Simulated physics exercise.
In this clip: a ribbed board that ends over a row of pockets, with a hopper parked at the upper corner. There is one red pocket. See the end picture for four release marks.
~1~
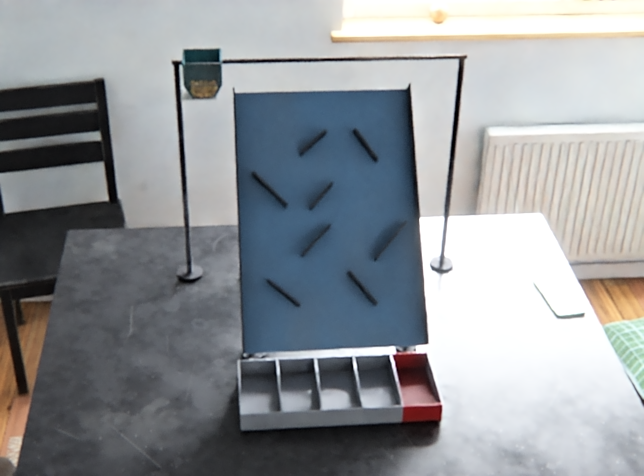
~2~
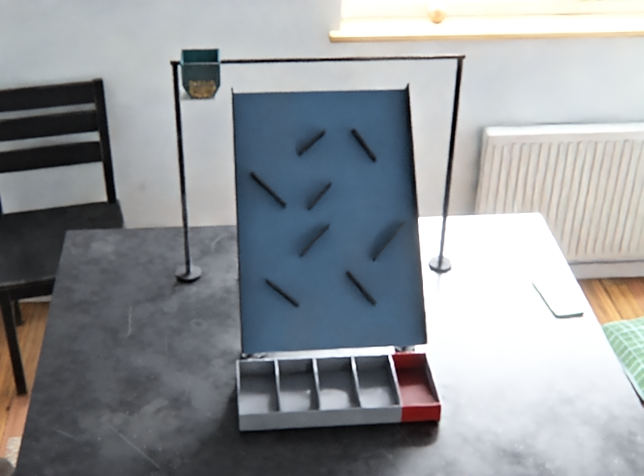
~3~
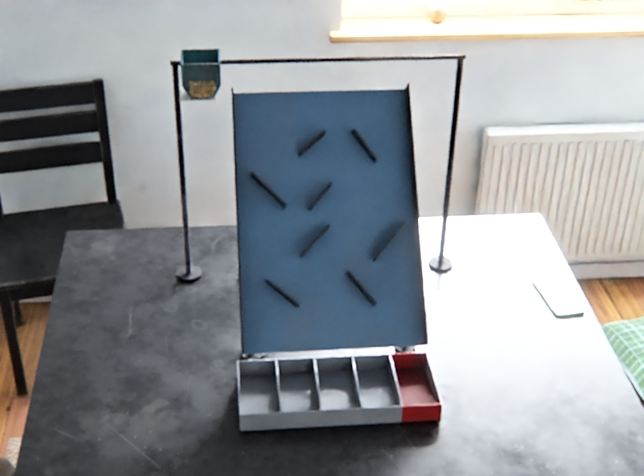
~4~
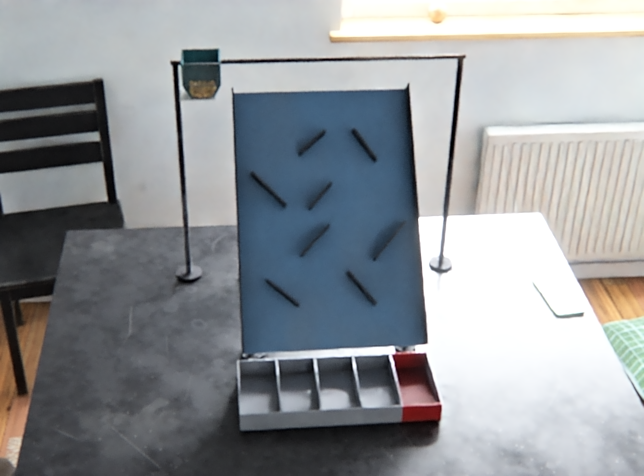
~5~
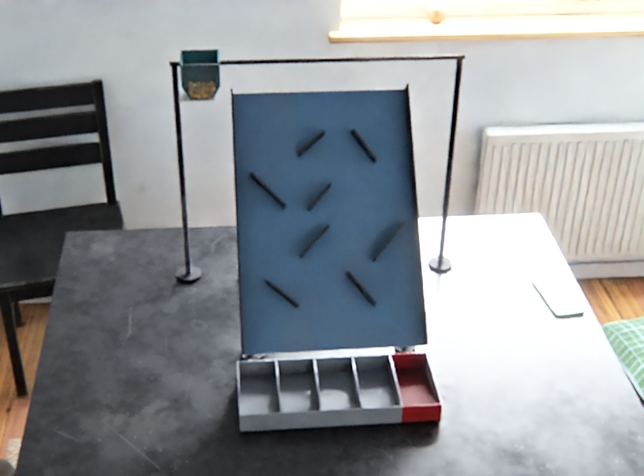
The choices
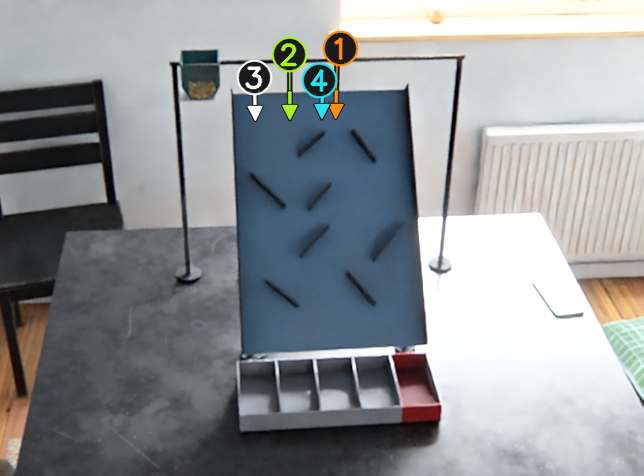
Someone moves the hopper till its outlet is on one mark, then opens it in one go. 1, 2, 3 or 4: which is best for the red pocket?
Choose 1.
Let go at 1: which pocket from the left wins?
The fifth from the left.
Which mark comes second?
That would be 4.
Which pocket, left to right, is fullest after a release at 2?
It is the third one.
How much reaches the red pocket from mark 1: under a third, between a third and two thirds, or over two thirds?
Between a third and two thirds.
On the marked copy, mark 1 meets the board at (335, 113); mark 2 meets the board at (289, 114); mark 3 meets the board at (255, 115); mark 4 meets the board at (321, 113).
With 1, close to half in the red pocket, close to a quarter in other pockets, close to a quarter outside the box.
With 2, none at all in the red pocket, the whole lot in other pockets.
With 3, none at all in the red pocket, the bulk in other pockets, a small share outside the box.
With 4, close to a third in the red pocket, close to half in other pockets, a small share outside the box.
